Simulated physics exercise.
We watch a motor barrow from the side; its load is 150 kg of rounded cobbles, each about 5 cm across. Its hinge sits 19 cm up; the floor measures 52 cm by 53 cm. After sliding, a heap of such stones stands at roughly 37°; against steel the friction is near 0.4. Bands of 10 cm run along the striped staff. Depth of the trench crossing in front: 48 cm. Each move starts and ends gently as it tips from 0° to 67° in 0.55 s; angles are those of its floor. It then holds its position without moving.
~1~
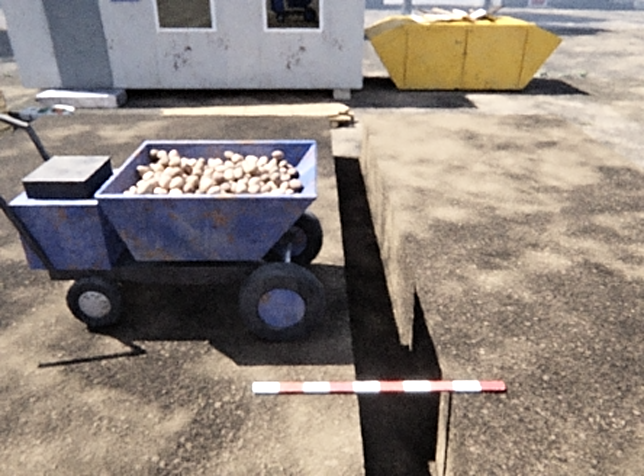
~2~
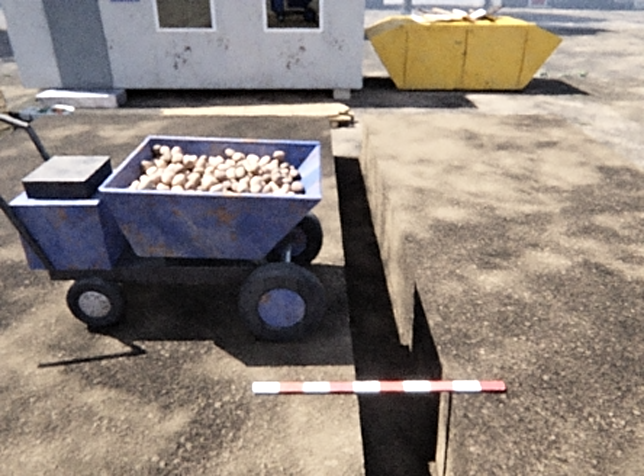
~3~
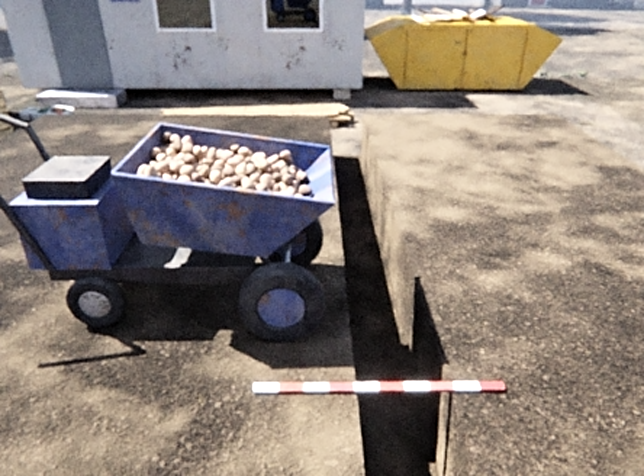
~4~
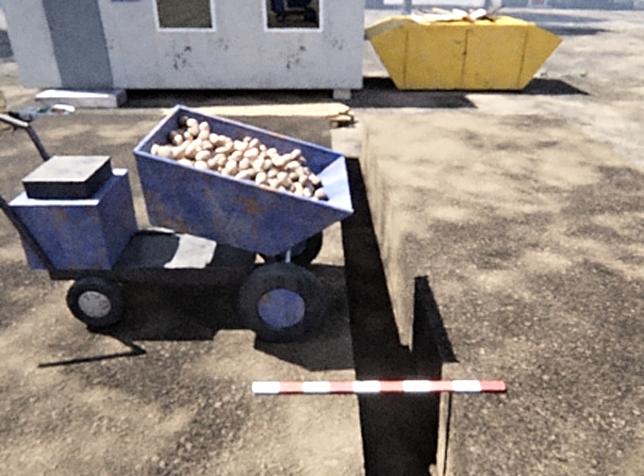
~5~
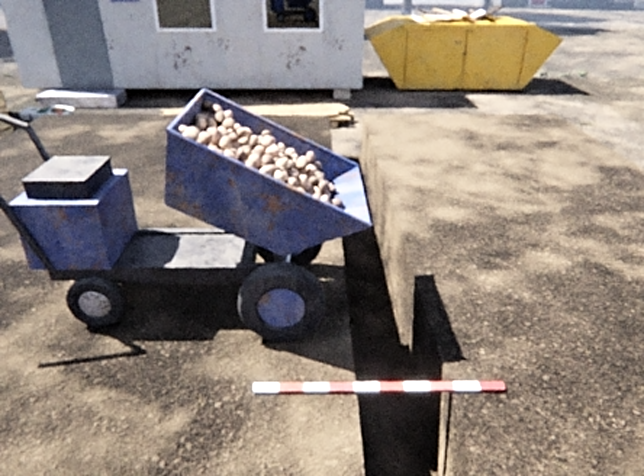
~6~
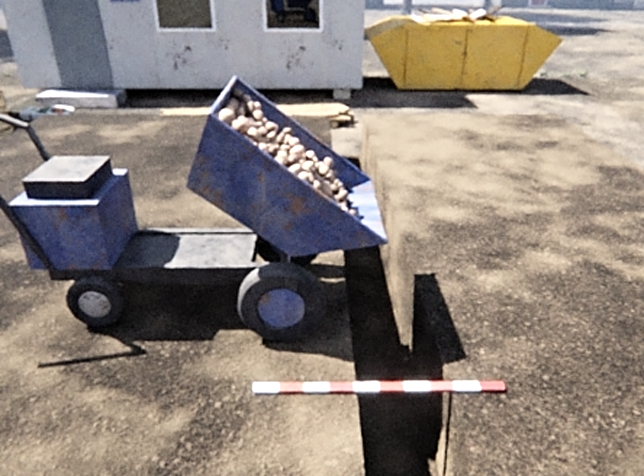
In a sunlit yard, a blue motor barrow's skip of rounded stones steadily tilting steeply rightward beside a trench, wheels staying still.
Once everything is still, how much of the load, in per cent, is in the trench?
About 31 per cent.
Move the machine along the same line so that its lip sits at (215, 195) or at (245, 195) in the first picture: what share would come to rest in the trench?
Around 90 and then 80 percent.
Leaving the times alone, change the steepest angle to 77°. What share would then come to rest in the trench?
Some 25% would finish there.
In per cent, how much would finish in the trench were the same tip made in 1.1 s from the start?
My guess is near 50 percent.
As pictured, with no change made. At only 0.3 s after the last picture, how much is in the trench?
Roughly 5 percent of the load.
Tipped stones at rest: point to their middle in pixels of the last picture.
The stones end up centred near (467, 295).
Then, 0.1 s after the last picture the floor is at 56°, 100 % in the skip; the foremost stones are at (376, 231).
Then, 0.3 s after the last picture the floor is at 67°, 82 % in the skip, 6 % in the trench, 12 % past the trench; the foremost stones are at (457, 277).
Then, 0.7 s after the last picture the floor is at 67°, 22 % in the skip, 10 % in the trench, 68 % past the trench; the foremost stones are at (614, 296).
Then, 2.7 s after the last picture the floor is at 67°, 0 % in the skip, 31 % in the trench, 69 % past the trench; the foremost stones are past the picture's edge.
